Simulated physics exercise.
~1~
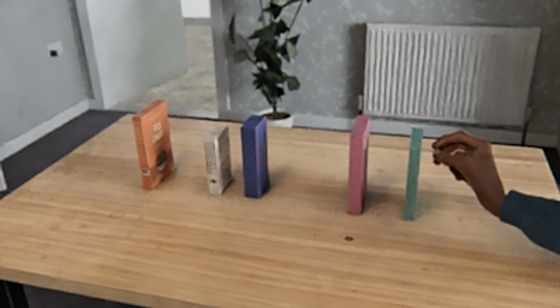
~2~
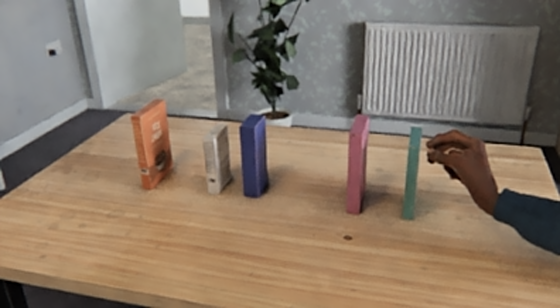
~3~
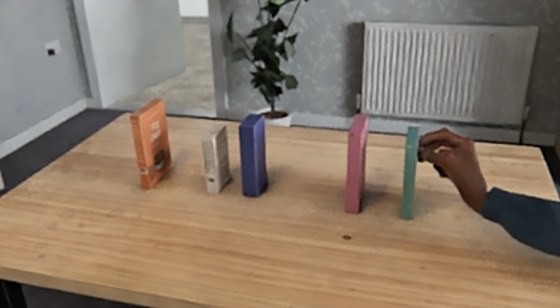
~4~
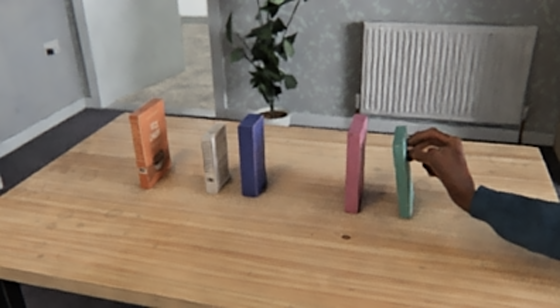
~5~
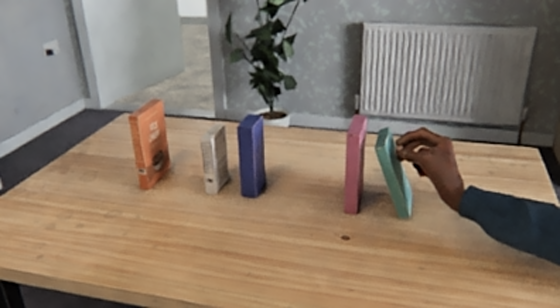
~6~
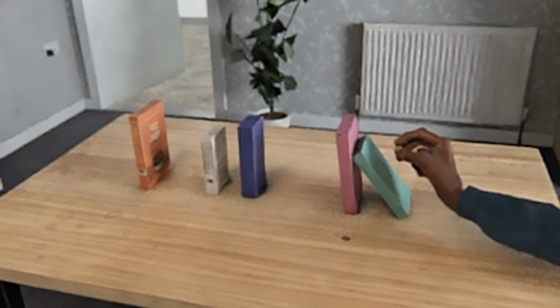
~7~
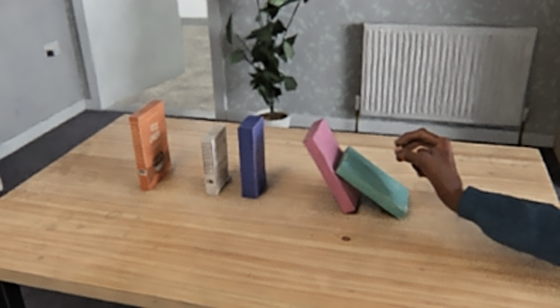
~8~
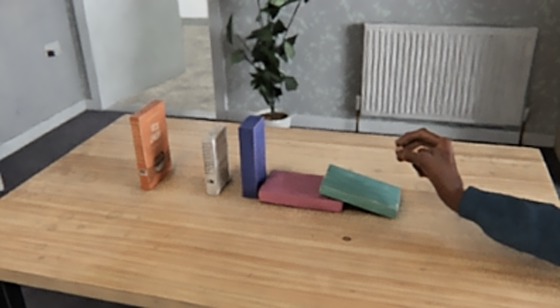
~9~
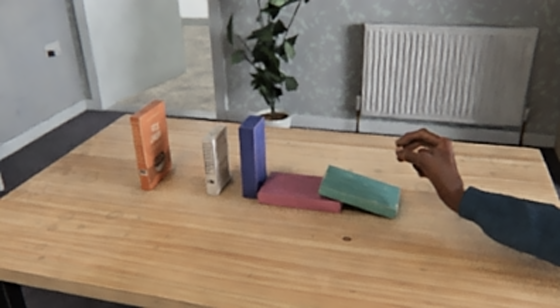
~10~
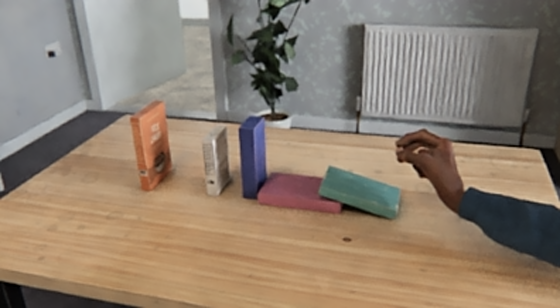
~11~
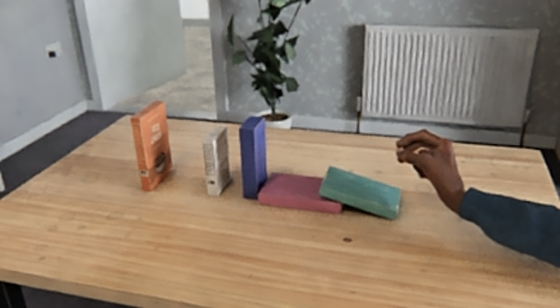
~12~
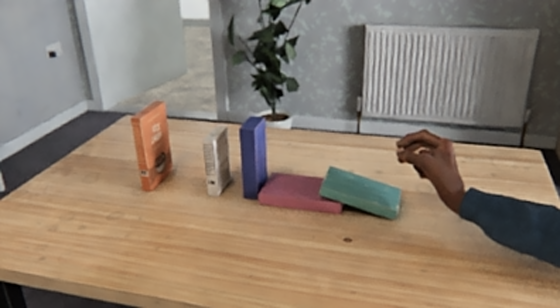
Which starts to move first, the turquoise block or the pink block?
The turquoise block starts to move first, tipped by the hand, and the pink block only begins to move once the turquoise one has leaned over against it.
